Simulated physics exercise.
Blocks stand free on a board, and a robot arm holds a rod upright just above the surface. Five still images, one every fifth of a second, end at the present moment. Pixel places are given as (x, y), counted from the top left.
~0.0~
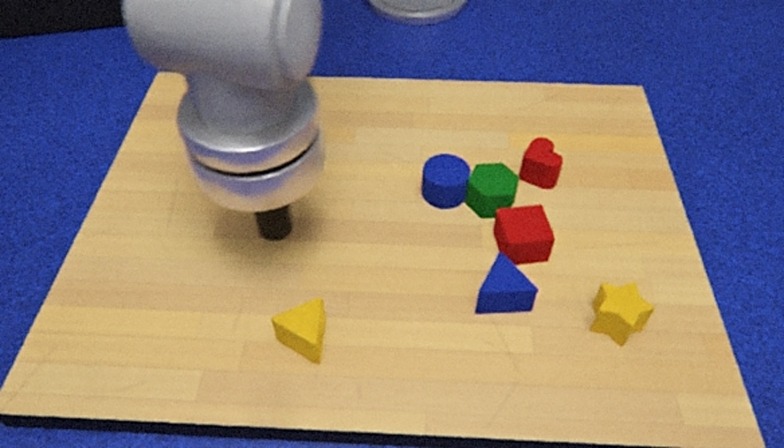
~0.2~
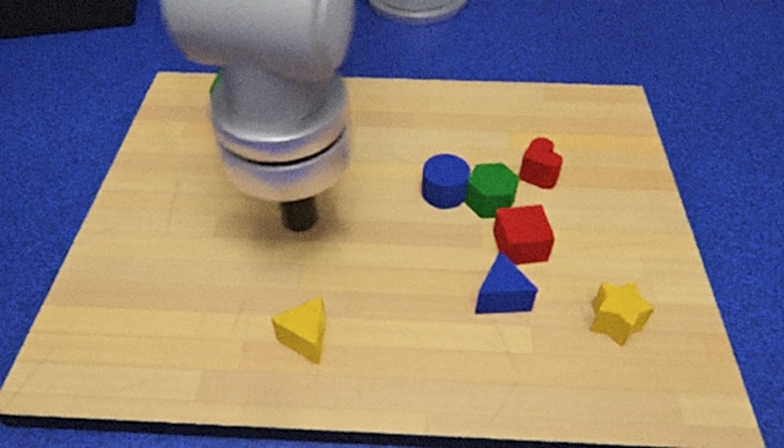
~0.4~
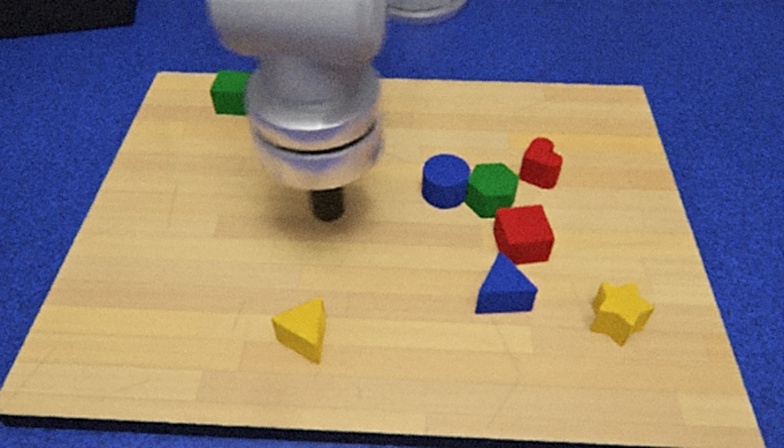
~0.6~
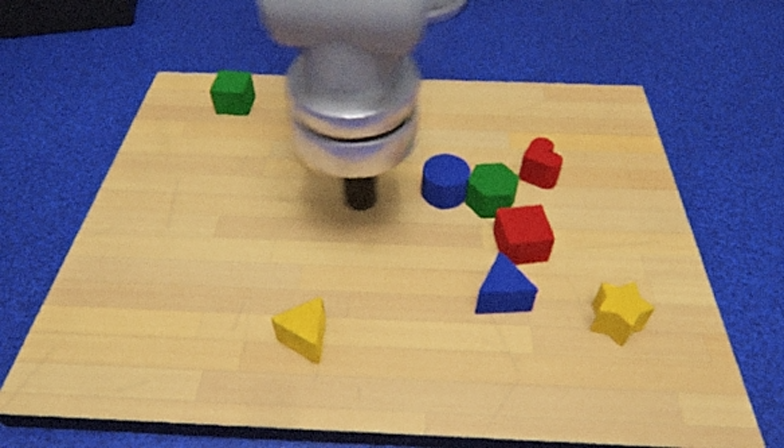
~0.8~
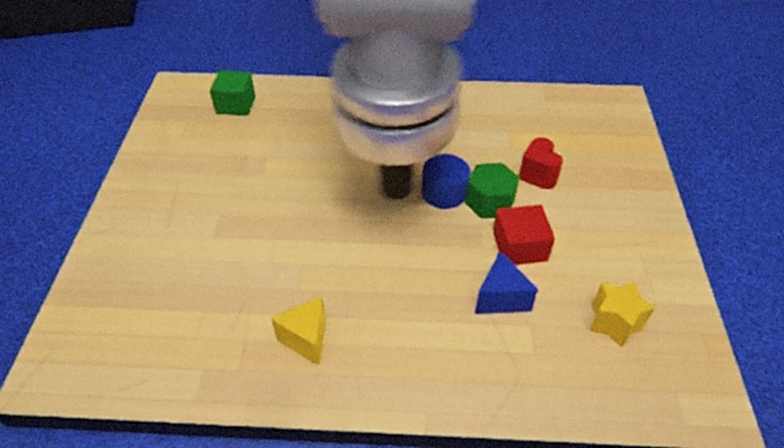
A grey robot arm holds a dark upright rod over a pale wooden board on a blue surface, seen from above at an angle by a still camera. A blue disc, green hexagon, red heart, red block, blue triangle and yellow star sit to the right, with a yellow triangle at lower left. The arm glides right and slightly away, uncovering a green block at upper left and nearing the unmoving disc.
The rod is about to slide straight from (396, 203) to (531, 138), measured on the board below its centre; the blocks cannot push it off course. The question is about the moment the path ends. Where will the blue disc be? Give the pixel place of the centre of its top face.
Most likely (531, 150).
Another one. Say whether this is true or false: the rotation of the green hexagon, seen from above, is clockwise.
That is true.
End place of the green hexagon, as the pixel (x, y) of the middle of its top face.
Located at (537, 185).
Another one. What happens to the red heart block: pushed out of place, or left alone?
It does get moved.
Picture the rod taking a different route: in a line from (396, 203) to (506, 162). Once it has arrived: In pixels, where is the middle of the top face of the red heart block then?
The middle of its upper face will lie at (590, 152).
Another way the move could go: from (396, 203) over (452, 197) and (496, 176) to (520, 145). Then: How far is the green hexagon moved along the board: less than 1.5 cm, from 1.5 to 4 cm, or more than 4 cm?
Its final spot will lie 1.5 to 4 cm from the current one.
The first path, step by step. One third of the way, rod (445, 165); blue disc (485, 159); green hexagon (523, 182), turned 20° clockwise.
Two thirds of the way, rod (492, 143); blue disc (525, 151); green hexagon (537, 185), turned 45° clockwise; red heart block (566, 151), turned 35° anticlockwise.
At the end, rod (534, 125); blue disc (531, 150); green hexagon (537, 185), turned 45° clockwise; red heart block (573, 152), turned 40° anticlockwise.
